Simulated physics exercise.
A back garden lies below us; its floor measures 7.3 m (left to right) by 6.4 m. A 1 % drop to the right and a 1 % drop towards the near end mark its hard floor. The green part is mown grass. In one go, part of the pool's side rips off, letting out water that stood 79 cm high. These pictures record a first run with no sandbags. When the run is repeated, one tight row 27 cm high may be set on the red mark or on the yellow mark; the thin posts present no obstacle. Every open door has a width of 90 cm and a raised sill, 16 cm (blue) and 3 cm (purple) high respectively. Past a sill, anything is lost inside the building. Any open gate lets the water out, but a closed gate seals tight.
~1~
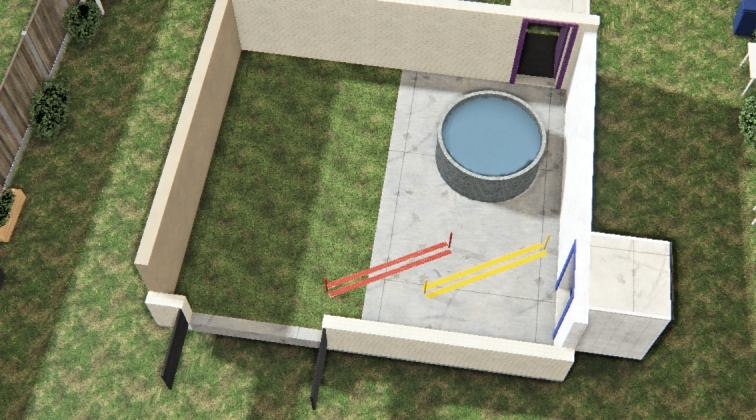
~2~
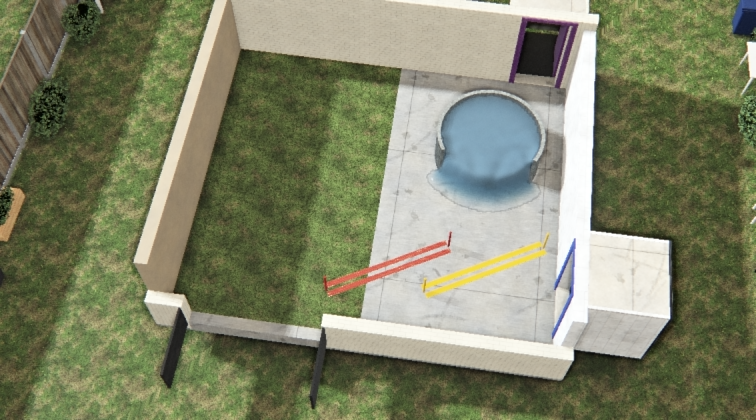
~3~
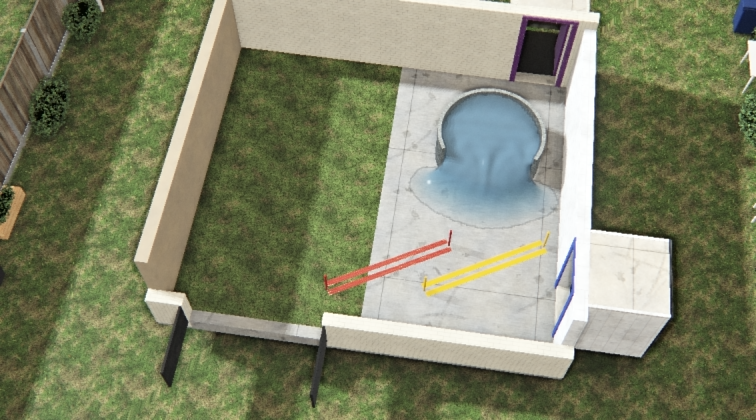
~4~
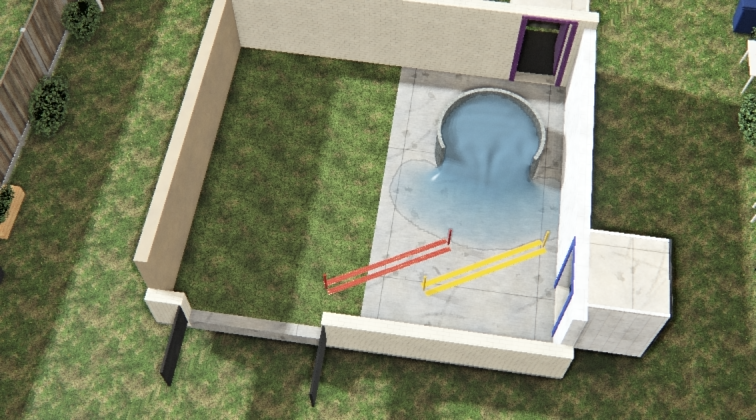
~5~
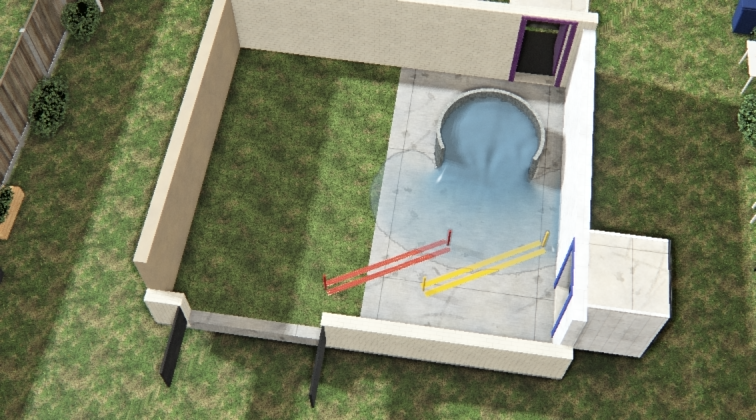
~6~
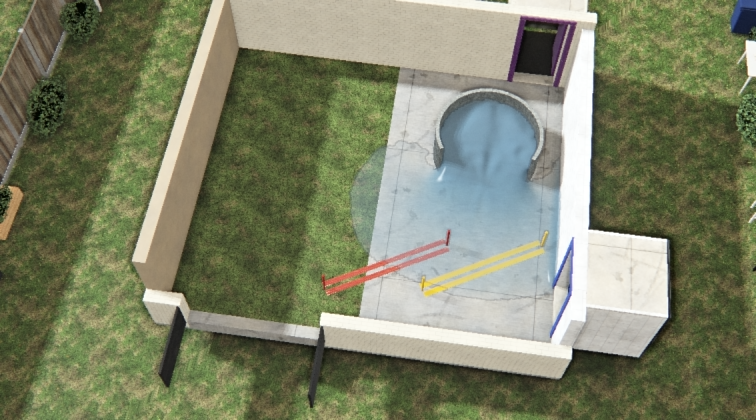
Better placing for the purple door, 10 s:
Red mark.
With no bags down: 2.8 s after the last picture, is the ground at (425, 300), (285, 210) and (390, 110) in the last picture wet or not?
One by one, I'd say swamped, swamped and spared.
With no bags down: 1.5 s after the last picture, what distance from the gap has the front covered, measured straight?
4.8 m.
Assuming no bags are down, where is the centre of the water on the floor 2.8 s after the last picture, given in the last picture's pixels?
Centre of the water: Close to (434, 267).
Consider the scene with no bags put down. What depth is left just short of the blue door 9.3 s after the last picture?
About 8.0 centimetres.
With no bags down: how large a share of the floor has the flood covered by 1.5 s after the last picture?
Some 45 per cent of it.
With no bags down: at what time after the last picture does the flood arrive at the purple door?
Arrival: Purple 2.6 s.
Then, 0.7 s after the last picture water covers 40 % of the floor and is deepest (52 cm) near (543, 359) in the run without bags; in at the purple door, 0 L with no bags, 0 L with the row on red, 0 L on yellow.
Then, 1.5 s after the last picture water covers 45 % of the floor and is deepest (48 cm) near (543, 359) in the run without bags; in at the purple door, 0 L with no bags, 0 L with the row on red, 0 L on yellow.
Then, 2.8 s after the last picture water covers 50 % of the floor and is deepest (24 cm) near (545, 323) in the run without bags; in at the purple door, 0 L with no bags, 0 L with the row on red, 2 L on yellow.
Then, 5.3 s after the last picture water covers 70 % of the floor and is deepest (12 cm) near (524, 356) in the run without bags; in at the purple door, 0 L with no bags, 0 L with the row on red, 41 L on yellow.
Then, 9.3 s after the last picture water covers 95 % of the floor and is deepest (9 cm) near (534, 357) in the run without bags; in at the purple door, 9 L with no bags, 13 L with the row on red, 54 L on yellow.
